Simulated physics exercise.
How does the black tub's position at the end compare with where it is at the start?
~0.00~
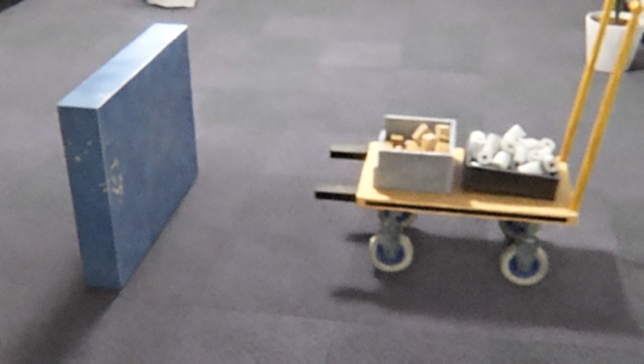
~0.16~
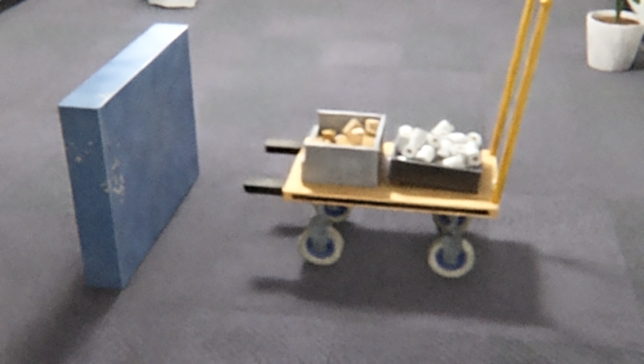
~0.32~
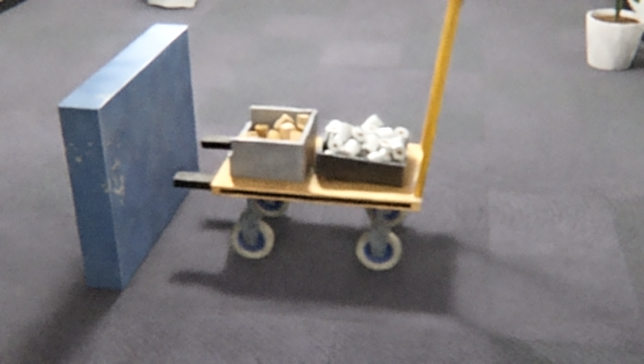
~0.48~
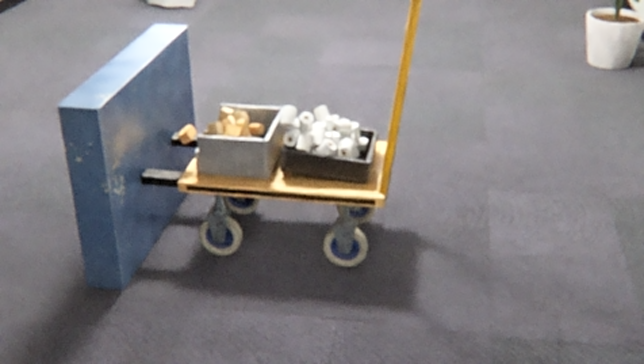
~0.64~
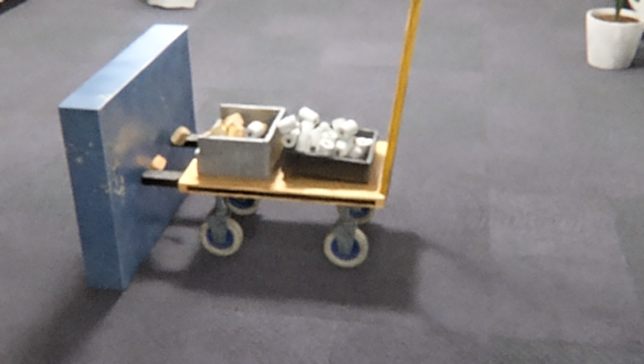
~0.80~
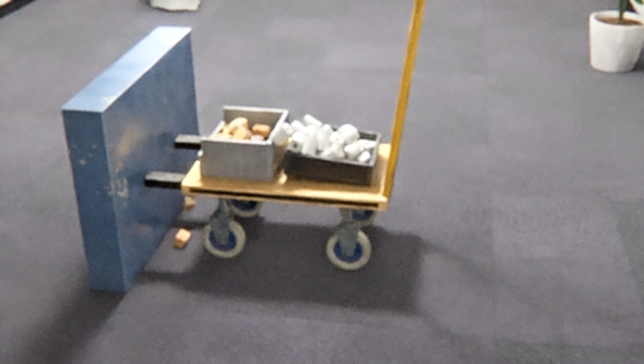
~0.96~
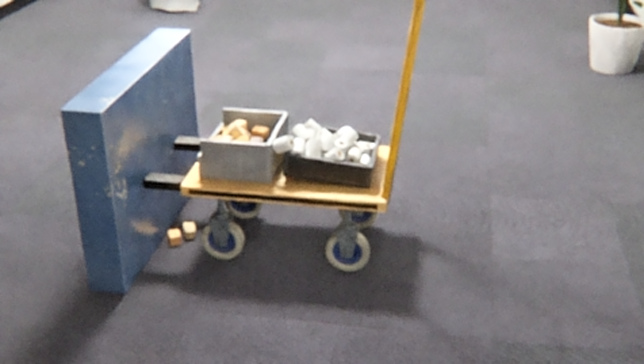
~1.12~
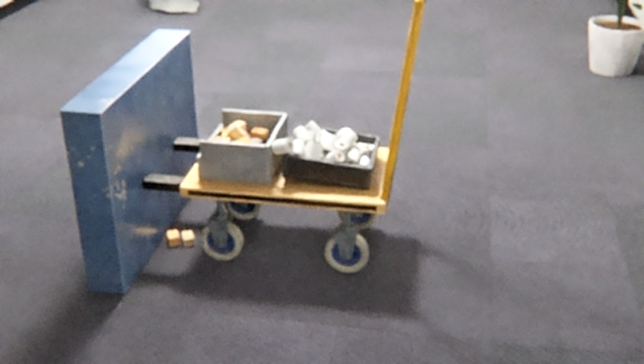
The black tub begins on the right side of the view, well away from the blue wall, and ends farther left, near the middle and much closer to the wall.
